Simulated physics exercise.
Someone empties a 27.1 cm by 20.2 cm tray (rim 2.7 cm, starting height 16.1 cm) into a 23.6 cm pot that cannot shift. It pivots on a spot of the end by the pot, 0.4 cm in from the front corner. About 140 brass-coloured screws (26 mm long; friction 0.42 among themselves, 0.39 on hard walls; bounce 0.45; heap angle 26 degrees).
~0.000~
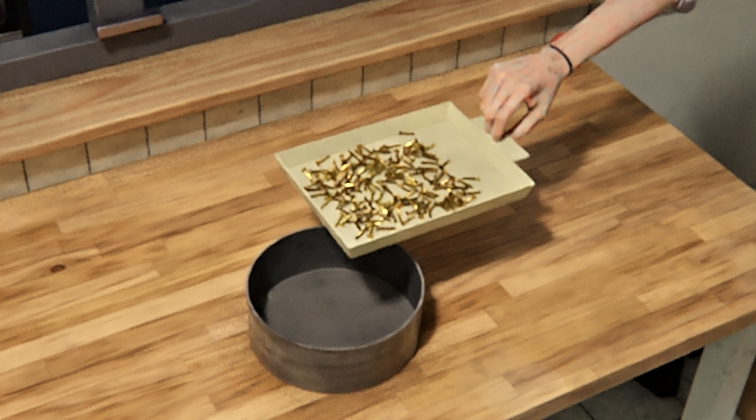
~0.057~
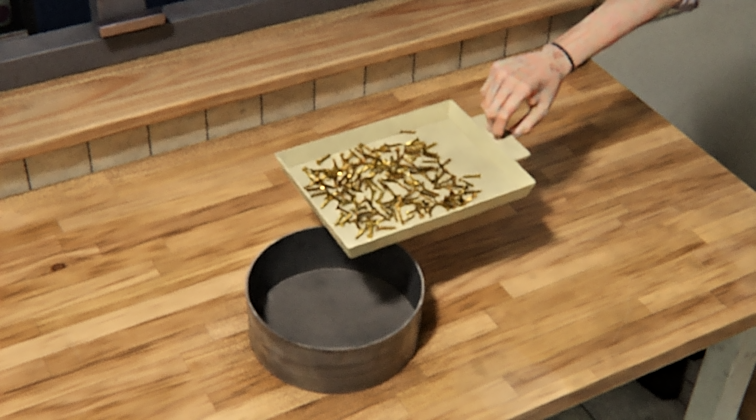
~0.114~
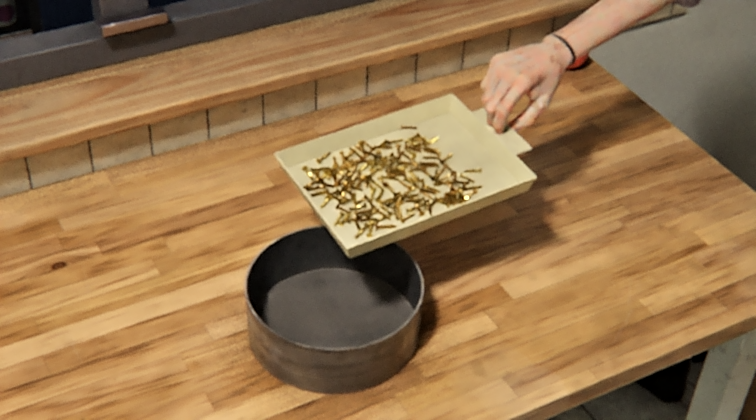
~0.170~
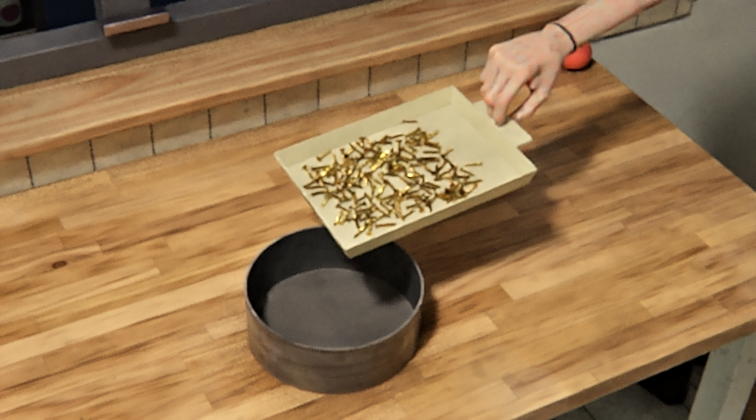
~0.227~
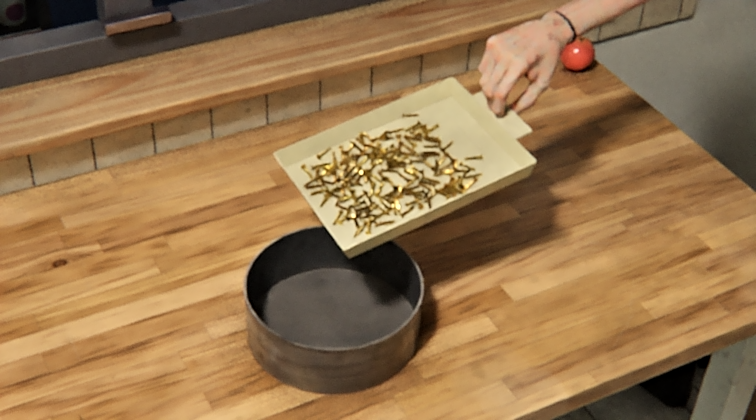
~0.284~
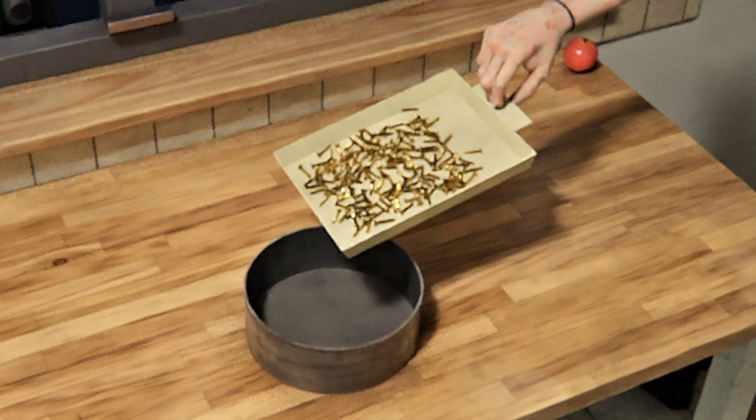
On a wooden worktop, a hand gripped the handle of a pale tray of brass-coloured screws beside a round dark pot and steadily raised that end, slanting the tray while the screws barely shifted.
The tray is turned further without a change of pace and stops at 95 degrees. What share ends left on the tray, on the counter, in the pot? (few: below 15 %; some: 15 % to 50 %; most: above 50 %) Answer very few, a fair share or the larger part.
Tray very few, counter a fair share, pot the larger part.
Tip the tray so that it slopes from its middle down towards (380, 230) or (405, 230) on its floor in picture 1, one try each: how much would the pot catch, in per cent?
Some 100 and 80 per cent.
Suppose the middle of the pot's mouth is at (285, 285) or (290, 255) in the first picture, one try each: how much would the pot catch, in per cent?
Some 90 and 90 per cent.
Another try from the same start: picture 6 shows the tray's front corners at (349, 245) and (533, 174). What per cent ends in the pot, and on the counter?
Pot 80, counter 20.
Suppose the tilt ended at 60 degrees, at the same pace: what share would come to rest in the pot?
In that case some 0 per cent.
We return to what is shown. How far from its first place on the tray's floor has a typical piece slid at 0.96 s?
About 9 cm.
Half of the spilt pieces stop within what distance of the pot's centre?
About 18 cm.
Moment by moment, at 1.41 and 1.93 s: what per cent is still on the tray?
About 95, 0.
Then, at 0.96 s, tilt 51 degrees; the tray holds 100 %, the pot 0 %.
Then, at 1.41 s, tilt 77 degrees; the tray holds 95 %, the pot 0 %.
Then, at 1.93 s, tilt 95 degrees; the tray holds 0 %, the pot 65 %.
In the end, at 2.7 s, tray 0 %, counter 25 %, pot 75 %.
